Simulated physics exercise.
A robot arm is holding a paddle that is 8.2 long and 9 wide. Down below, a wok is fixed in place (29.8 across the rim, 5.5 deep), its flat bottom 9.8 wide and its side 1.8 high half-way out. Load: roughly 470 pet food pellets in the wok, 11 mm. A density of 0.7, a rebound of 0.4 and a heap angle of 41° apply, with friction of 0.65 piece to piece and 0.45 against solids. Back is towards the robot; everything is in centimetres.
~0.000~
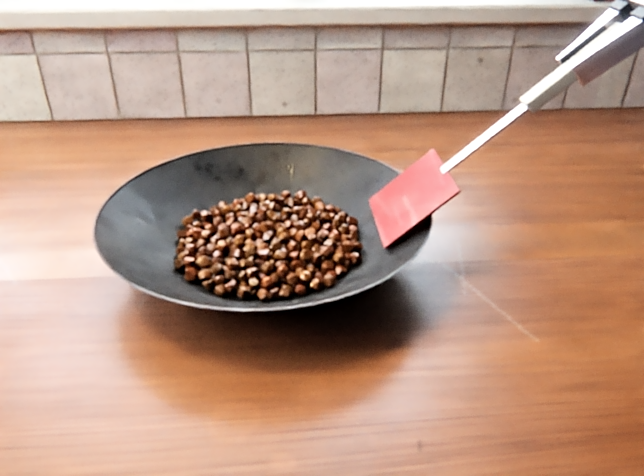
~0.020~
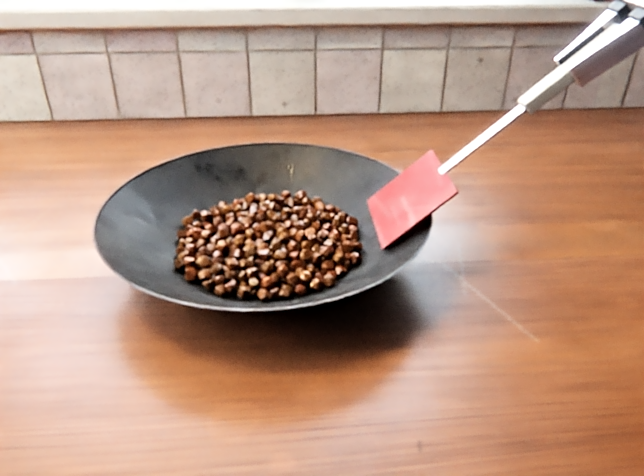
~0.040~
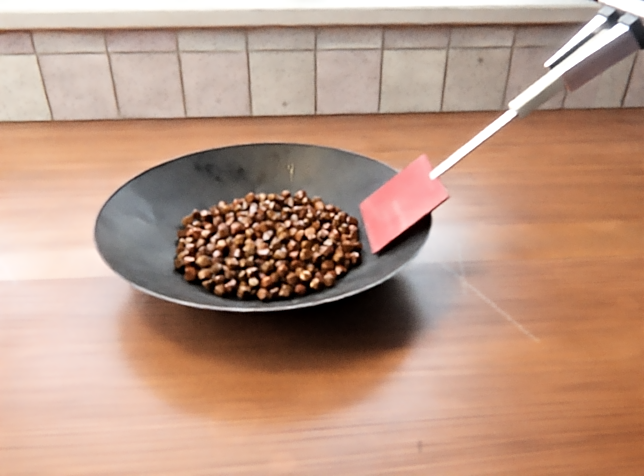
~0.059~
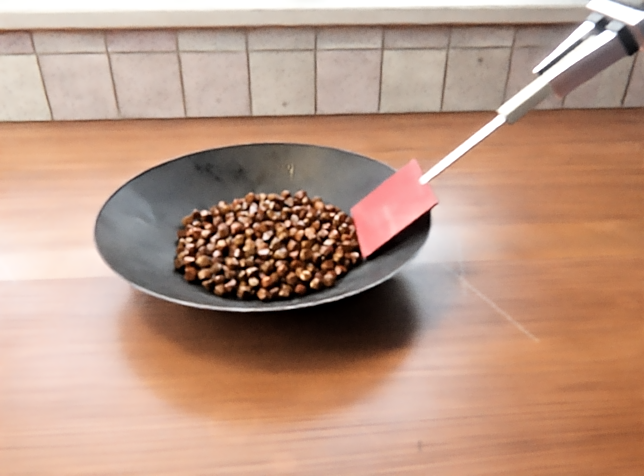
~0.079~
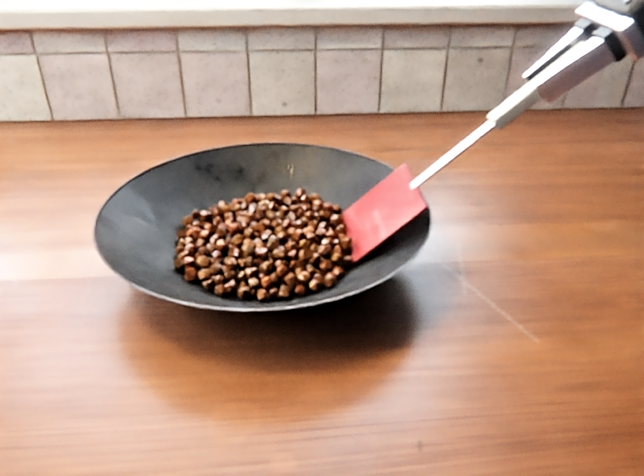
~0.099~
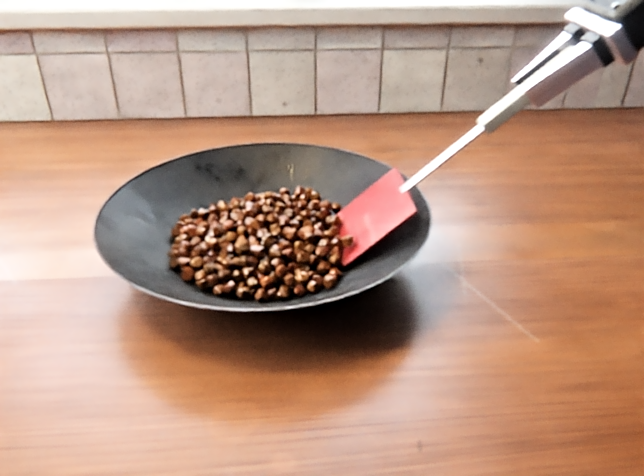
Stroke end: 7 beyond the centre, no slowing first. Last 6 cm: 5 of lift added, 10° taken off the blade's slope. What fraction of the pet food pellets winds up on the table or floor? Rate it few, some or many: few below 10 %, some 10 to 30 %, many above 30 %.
Few, below 10 %.
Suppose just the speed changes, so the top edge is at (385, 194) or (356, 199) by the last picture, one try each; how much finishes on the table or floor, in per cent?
Roughly 5 and 15 percent.
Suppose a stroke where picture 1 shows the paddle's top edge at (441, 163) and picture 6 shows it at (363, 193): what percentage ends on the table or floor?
Near 15 in a hundred.
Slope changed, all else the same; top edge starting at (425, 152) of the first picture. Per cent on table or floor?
Roughly 0%.
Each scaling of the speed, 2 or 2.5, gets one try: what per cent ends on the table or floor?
Some 15 per cent, then some 30 per cent, on the table or floor.
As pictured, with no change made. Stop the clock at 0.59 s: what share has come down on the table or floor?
I'd say close to 0 in a hundred.
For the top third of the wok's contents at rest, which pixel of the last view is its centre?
Somewhere around (155, 221) in the last picture.
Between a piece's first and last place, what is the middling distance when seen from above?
I'd estimate close to 6 centimetres.
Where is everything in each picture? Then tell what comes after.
The paddle top edge at (446, 168), sloping 42°; upper third of the load around (270, 233), from x 180 to 355, top at y 195; 474 in the wok, in the first frame.
The paddle top edge at (444, 169), sloping 42°; upper third of the load around (270, 233), from x 180 to 355, top at y 195, in the second frame.
The paddle top edge at (436, 174), sloping 42°; upper third of the load around (270, 233), from x 180 to 355, top at y 195, in the third frame.
The paddle top edge at (426, 179), sloping 42°; upper third of the load around (270, 233), from x 180 to 355, top at y 195, in the fourth frame.
The paddle top edge at (416, 184), sloping 42°; upper third of the load around (269, 233), from x 180 to 350, top at y 195, in the fifth frame.
The paddle top edge at (406, 188), sloping 42°; upper third of the load around (264, 232), from x 175 to 350, top at y 190; 474 in the wok, in the sixth frame.
After 0.21 s, sloping 42°, highest piece 5 above the table; 474 in the wok.
After 0.33 s, sloping 38°, highest piece 7 above the table; 474 in the wok.
After 0.59 s, sloping 32°, highest piece 7 above the table; 474 in the wok.
After 1.64 s, sloping 32°, highest piece 7 above the table; 474 in the wok.
In the end, 474 in the wok. That is 0 % on the table or floor.
